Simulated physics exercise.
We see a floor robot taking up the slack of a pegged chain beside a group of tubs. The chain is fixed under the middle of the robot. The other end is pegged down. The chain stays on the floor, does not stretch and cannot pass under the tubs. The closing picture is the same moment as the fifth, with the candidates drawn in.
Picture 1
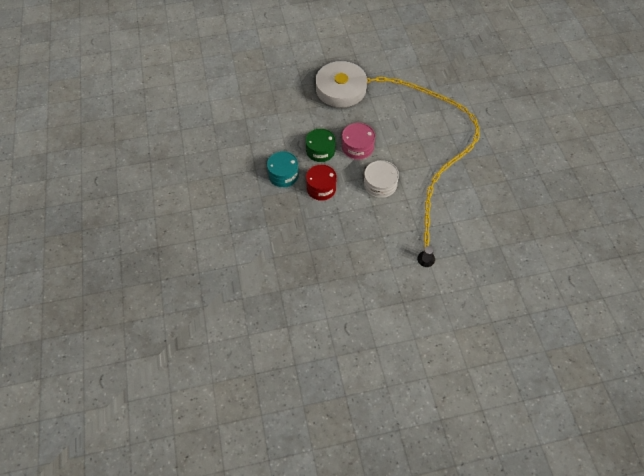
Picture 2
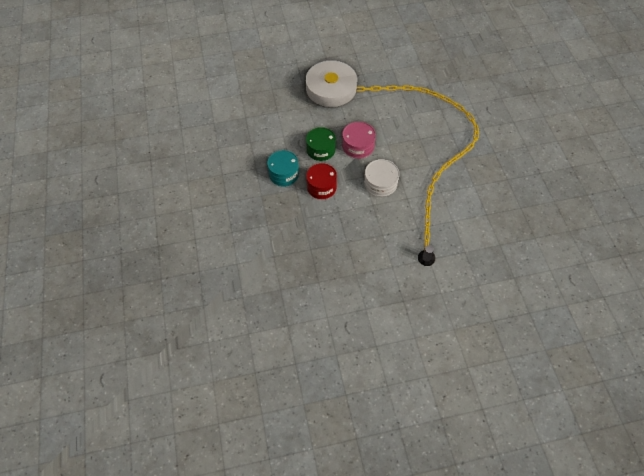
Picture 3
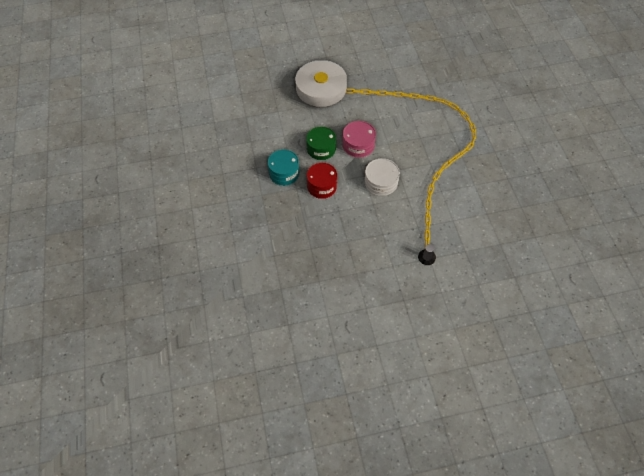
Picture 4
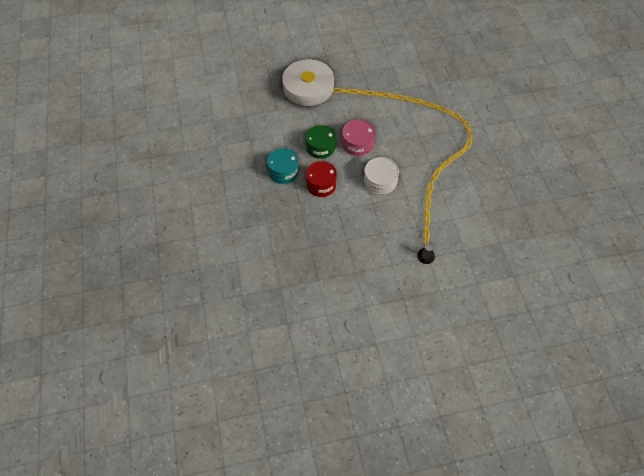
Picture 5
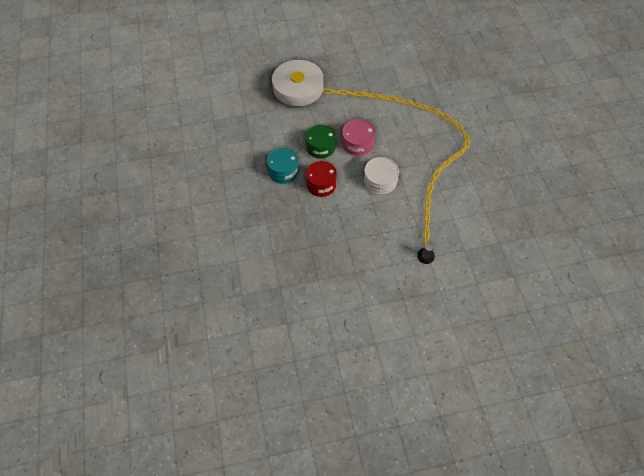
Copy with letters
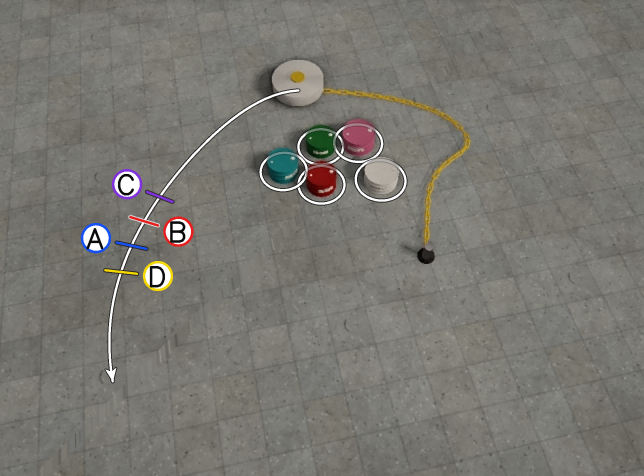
On a grey tiled floor, a round white robot attached to a yellow chain slid slowly a short way left, past a group of five colourful tubs, while the chain's other end stayed pegged down.
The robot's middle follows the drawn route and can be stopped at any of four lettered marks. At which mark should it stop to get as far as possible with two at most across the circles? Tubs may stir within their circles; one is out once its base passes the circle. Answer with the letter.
Stop at C.
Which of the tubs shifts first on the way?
Pink.
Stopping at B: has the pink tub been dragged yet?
By then, yes.
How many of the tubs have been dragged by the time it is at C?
Two.
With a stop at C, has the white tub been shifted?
No.
On the marked copy, A at (132, 246); B at (144, 221); C at (160, 197); D at (121, 272); the route from (298, 90) via (164, 192) to (113, 382).
Taking C. A third of the way, robot (241, 106).
Two thirds of the way, robot (193, 148).
When it is over, robot (157, 191); green tub (316, 155); pink tub (348, 156); two over the rings.
As for the rest, A has five over the rings; B has three over the rings; D has five over the rings.
